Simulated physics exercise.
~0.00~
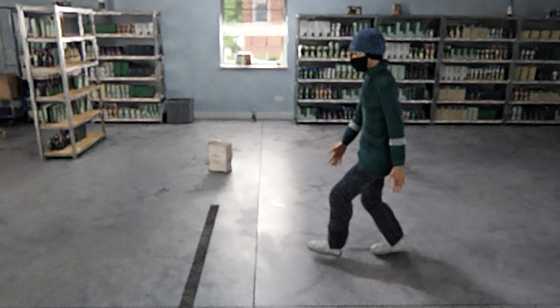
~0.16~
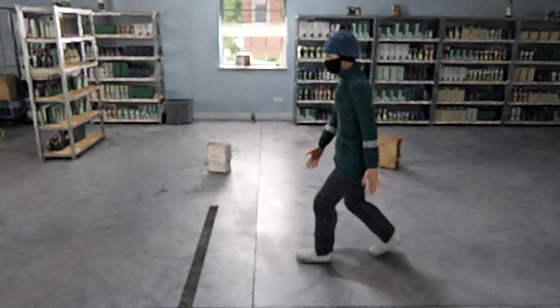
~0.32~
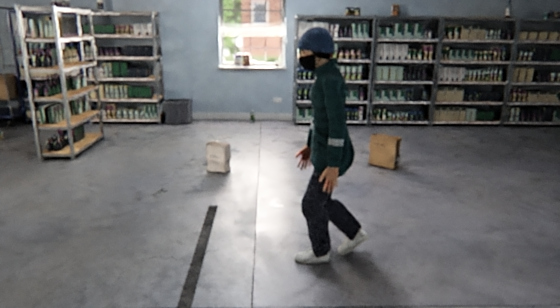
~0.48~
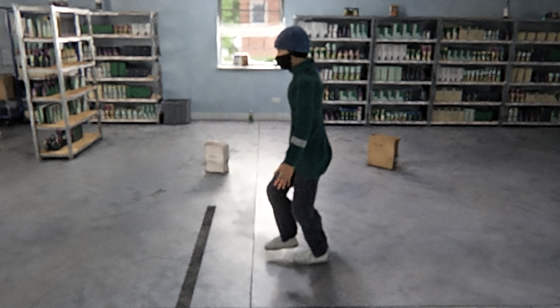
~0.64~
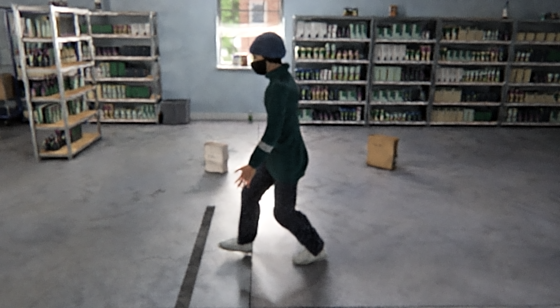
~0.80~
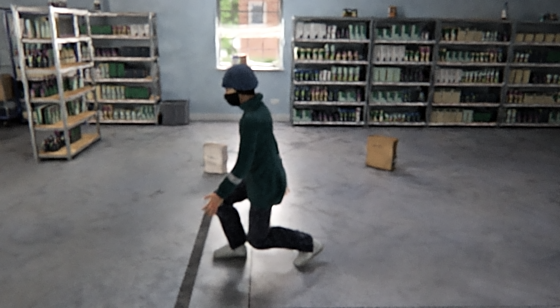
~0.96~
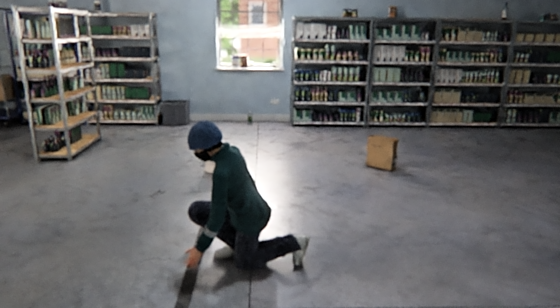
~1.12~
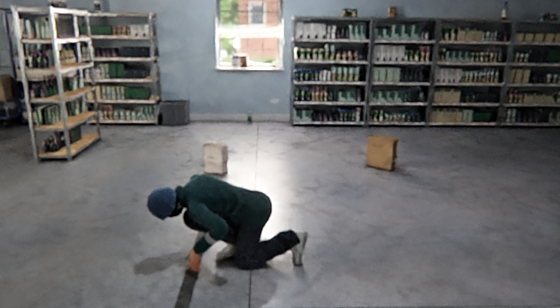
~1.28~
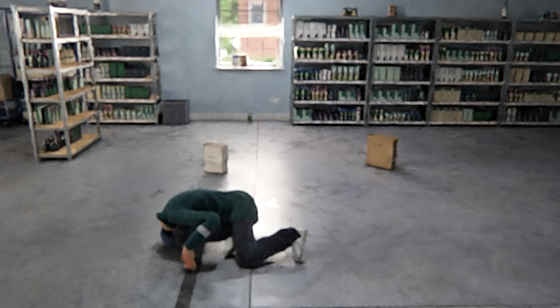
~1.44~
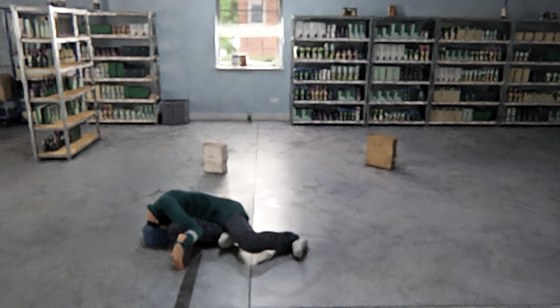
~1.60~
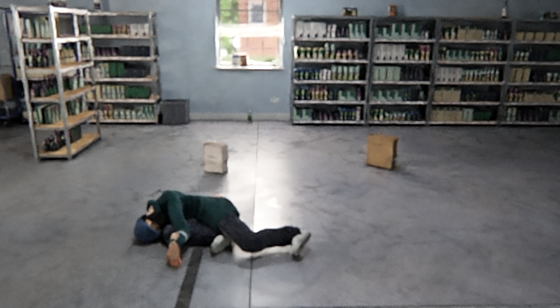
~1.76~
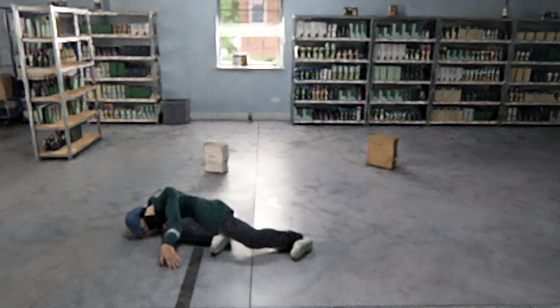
A masked person in a dark green top and blue hat walked left across a grey floor towards a black strip, sank to their knees, folded forward and slumped onto their side, ending with head and chest past the strip and hips short of it.
